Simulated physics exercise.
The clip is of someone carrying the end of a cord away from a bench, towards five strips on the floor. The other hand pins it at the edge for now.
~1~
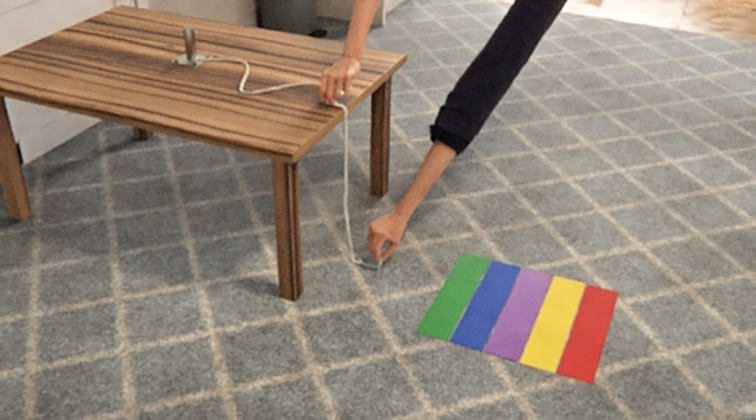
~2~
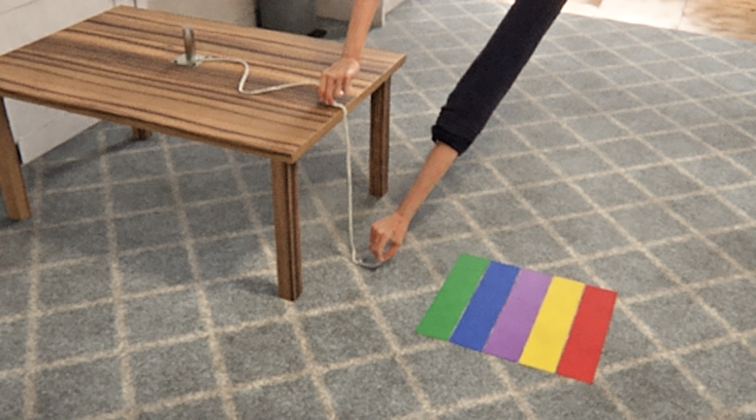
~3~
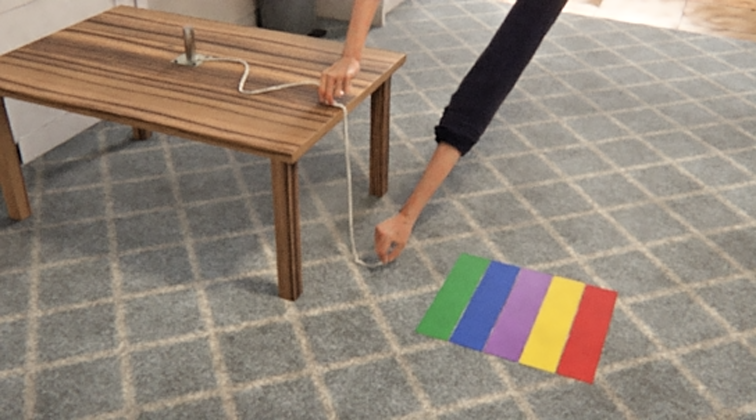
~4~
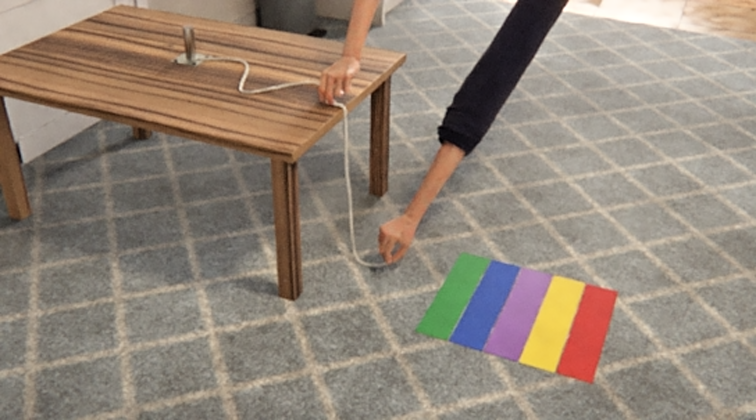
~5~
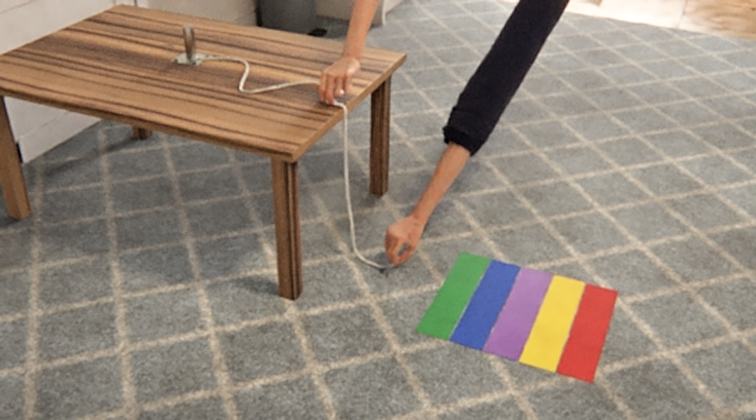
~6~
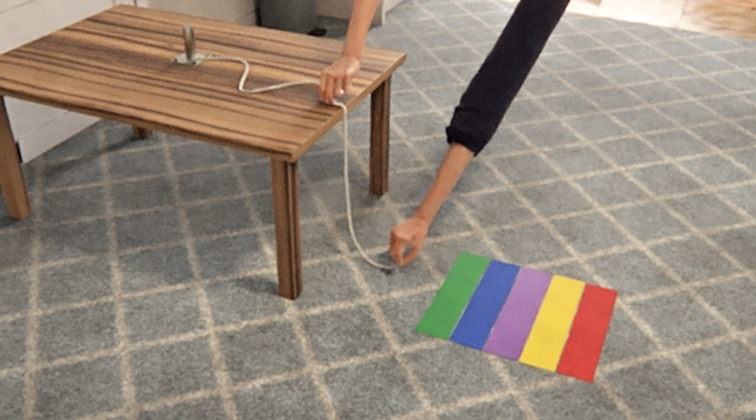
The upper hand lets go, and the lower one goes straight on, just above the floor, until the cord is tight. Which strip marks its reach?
It halts on the red strip.
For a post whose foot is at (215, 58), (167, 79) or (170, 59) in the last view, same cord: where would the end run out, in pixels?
In that order: (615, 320), (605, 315) and (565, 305).
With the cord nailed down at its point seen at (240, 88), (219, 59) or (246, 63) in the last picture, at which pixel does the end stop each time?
Try by try, around (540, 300), (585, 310) and (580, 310).
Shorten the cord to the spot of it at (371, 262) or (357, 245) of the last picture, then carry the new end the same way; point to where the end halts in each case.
In that order: (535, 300) and (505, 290).
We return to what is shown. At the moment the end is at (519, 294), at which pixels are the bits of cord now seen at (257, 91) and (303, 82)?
The first at (306, 91), the second at (348, 105).
Soon after, end near (519, 294); over purple.
After that, end near (564, 306); over yellow.
At the stop, end near (591, 313); over red. Over red.
